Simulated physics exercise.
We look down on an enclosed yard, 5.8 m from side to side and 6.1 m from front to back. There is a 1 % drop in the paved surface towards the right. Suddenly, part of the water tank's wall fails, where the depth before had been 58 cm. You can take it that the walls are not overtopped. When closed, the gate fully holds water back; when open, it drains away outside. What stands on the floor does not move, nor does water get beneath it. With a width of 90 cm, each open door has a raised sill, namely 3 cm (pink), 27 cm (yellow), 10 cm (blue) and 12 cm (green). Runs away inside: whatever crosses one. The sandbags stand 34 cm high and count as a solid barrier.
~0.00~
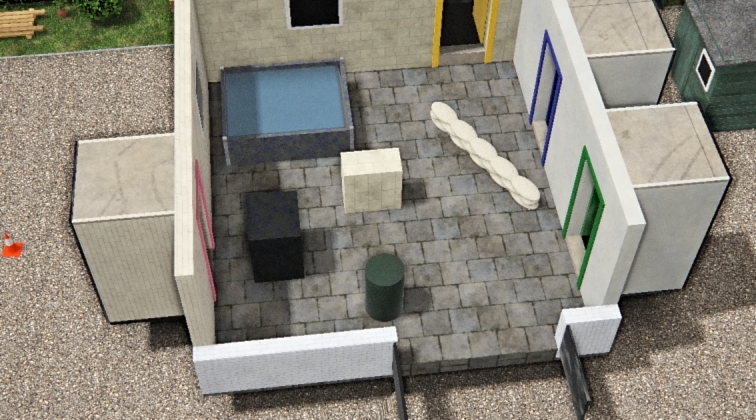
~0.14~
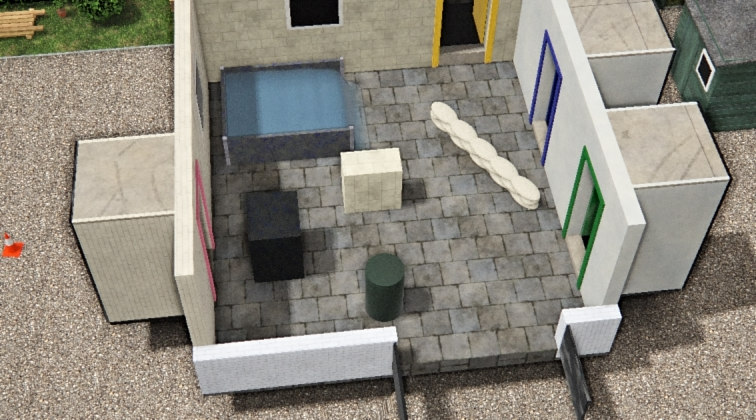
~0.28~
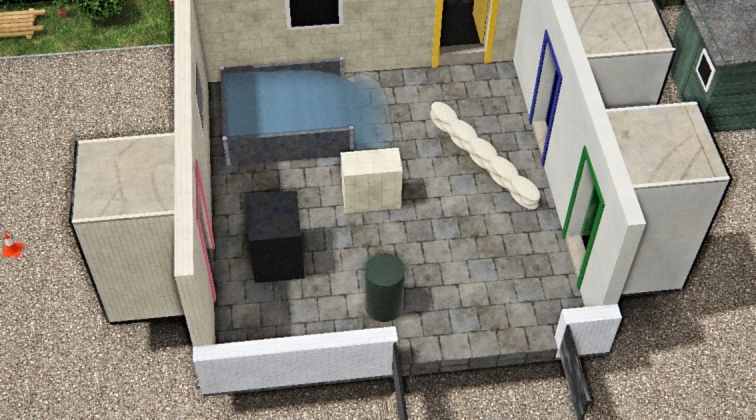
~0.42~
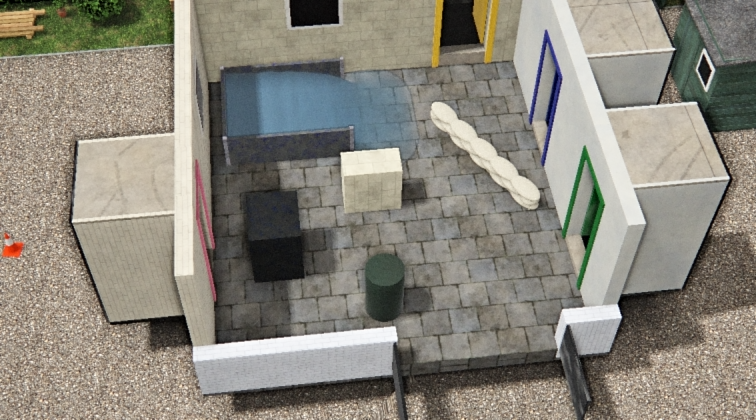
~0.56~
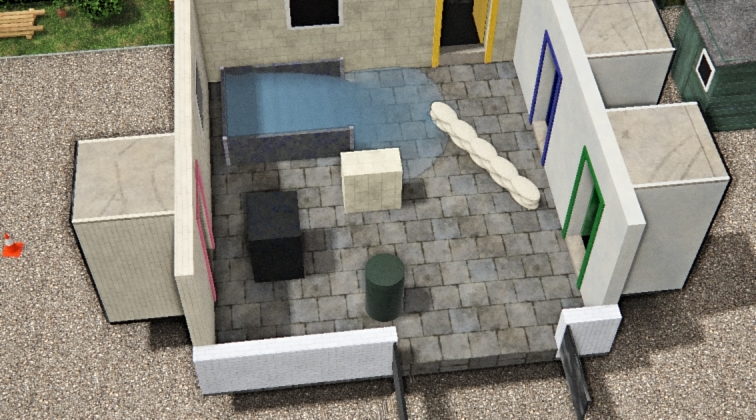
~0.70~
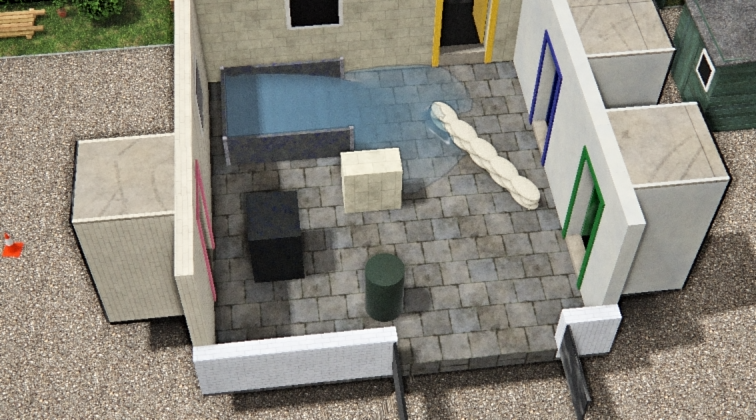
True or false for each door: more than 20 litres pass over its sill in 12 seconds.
Per door: The pink door: False; the yellow door: False; the blue door: True; the green door: False.
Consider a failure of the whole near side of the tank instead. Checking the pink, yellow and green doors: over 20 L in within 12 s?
Against that limit: Pink above, yellow below, green below.
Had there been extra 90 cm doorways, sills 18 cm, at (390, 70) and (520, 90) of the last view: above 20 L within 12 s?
The first doorway stays inside and the second goes beyond.
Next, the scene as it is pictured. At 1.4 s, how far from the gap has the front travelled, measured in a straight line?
Roughly 3.6 m.
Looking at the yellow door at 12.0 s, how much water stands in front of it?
5.5 cm or so.
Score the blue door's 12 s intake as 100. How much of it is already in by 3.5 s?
It comes to about 0 per cent.
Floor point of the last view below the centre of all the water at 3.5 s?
I'd put it close to (444, 153).
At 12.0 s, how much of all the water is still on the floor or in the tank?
It comes to near 58 per cent.
After 1.4 s water covers 25 % of the floor and is deepest (42 cm) near (513, 65); pink door not reached, yellow door 11 cm at the sill, 0 L in, blue door not reached, green door not reached.
After 2.2 s water covers 35 % of the floor and is deepest (46 cm) near (513, 65); pink door not reached, yellow door 21 cm at the sill, 0 L in, blue door 8 cm at the sill, 0 L in, green door 9 cm at the sill, 0 L in.
After 3.5 s water covers 55 % of the floor and is deepest (38 cm) near (549, 189); pink door not reached, yellow door 24 cm at the sill, 4 L in, blue door 12 cm at the sill, 2 L in, green door 12 cm at the sill, 0 L in.
After 7.0 s water covers 60 % of the floor and is deepest (16 cm) near (515, 72); pink door not reached, yellow door 14 cm at the sill, 4 L in, blue door 14 cm at the sill, 83 L in, green door 8 cm at the sill, 3 L in.
After 12.0 s water covers 80 % of the floor and is deepest (10 cm) near (591, 332); pink door not reached, yellow door 5 cm at the sill, 4 L in, blue door 8 cm at the sill, 96 L in, green door 7 cm at the sill, 3 L in.
